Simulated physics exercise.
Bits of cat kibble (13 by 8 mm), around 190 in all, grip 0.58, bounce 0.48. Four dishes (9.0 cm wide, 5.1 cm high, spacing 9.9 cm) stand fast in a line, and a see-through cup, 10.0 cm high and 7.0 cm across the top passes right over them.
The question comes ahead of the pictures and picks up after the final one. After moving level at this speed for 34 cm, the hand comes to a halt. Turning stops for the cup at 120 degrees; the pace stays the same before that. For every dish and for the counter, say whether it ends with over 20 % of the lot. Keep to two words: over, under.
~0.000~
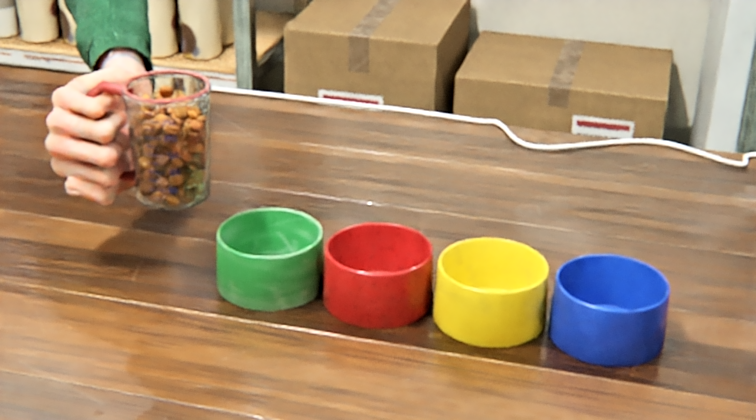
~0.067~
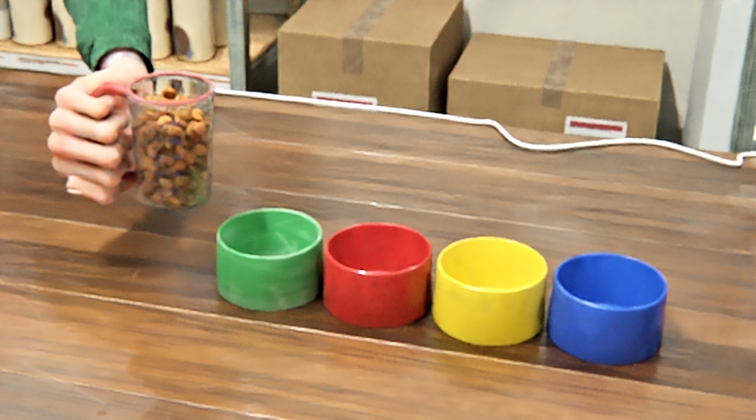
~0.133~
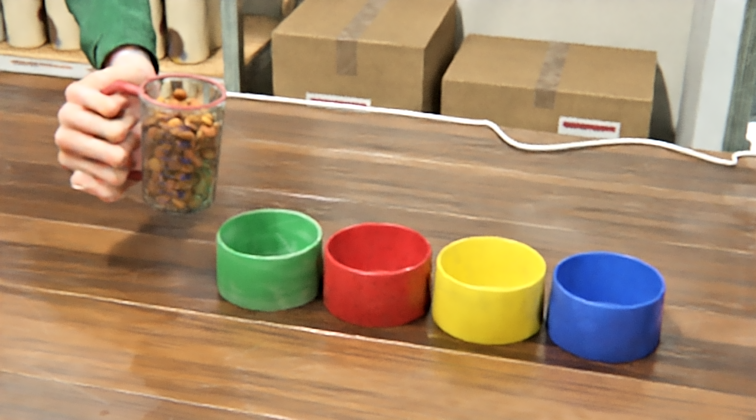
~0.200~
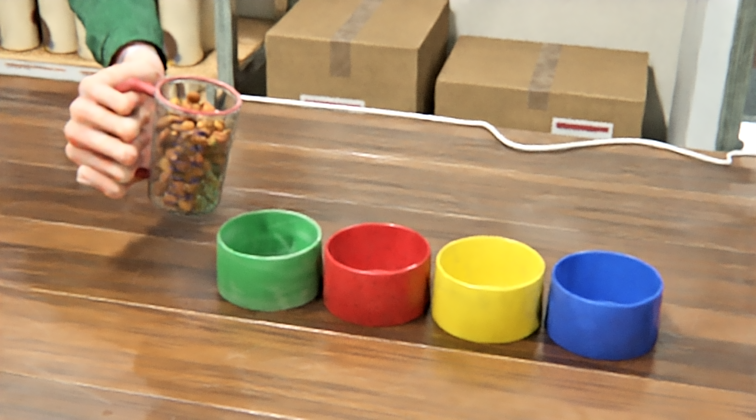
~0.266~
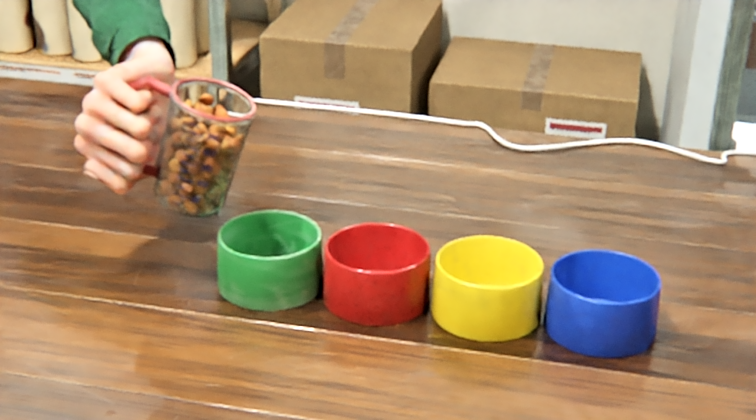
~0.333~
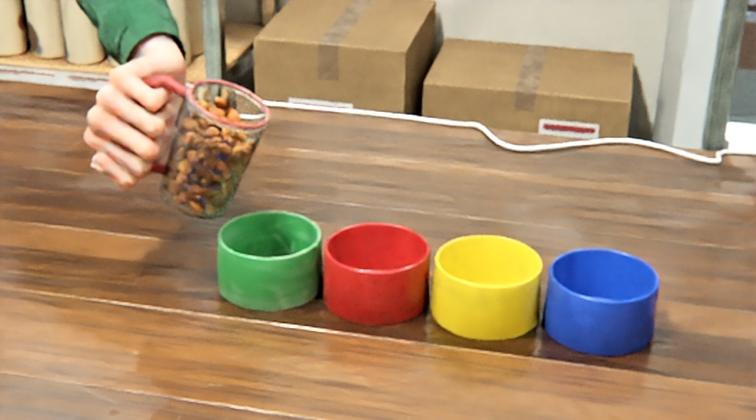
Red dish: Under, blue dish: Under, green dish: Under, yellow dish: Over, counter: Under.
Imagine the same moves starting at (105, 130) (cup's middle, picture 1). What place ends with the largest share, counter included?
Largest amount ends at red.
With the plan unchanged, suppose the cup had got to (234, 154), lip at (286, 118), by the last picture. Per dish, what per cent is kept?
You'd end up with red at 0, blue at 100, green at 0 and yellow at 0.
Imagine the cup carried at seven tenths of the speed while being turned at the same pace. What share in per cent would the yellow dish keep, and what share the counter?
Yellow: 20; counter: 20.
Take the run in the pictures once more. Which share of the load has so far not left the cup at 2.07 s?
Somewhere close to 5 percent.
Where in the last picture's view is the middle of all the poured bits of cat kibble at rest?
(501, 291).
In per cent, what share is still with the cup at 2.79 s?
Approx. 0 % - an estimate.
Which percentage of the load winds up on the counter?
Close to 10 per cent, give or take.
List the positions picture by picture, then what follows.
The first picture shows cup at (170, 141), tilt 0 degrees, lip at (205, 91), moved 0.0 cm; middle of the pieces at (174, 145); green dish at (270, 233); red dish at (379, 248); yellow dish at (493, 265); blue dish at (613, 282).
The second picture shows cup at (173, 142), tilt 1 degrees, lip at (210, 94), moved 0.3 cm; middle of the pieces at (177, 146).
The third picture shows cup at (181, 145), tilt 6 degrees, lip at (222, 100), moved 1.0 cm; middle of the pieces at (185, 149).
The fourth picture shows cup at (191, 147), tilt 11 degrees, lip at (237, 107), moved 1.9 cm; middle of the pieces at (194, 151).
The fifth picture shows cup at (201, 149), tilt 16 degrees, lip at (252, 114), moved 2.8 cm; middle of the pieces at (204, 153).
The sixth picture shows cup at (211, 151), tilt 22 degrees, lip at (266, 121), moved 3.7 cm; middle of the pieces at (213, 156); green dish at (270, 235); red dish at (377, 248); yellow dish at (489, 261); blue dish at (604, 275). Its pace works out near 80 degrees a second; the hand travels 14 cm a second.
After 1.37 s, tilt 104 degrees; cup holds 95 %, red 5 %.
After 2.07 s, tilt 120 degrees; cup holds 5 %, yellow 85 %.
Then, at 2.79 s, tilt 120 degrees; cup holds 0 %, yellow 85 %.
By 3.1 s all is still; red 0 %, blue 0 %, green 0 %, yellow 85 %, counter 10 %.
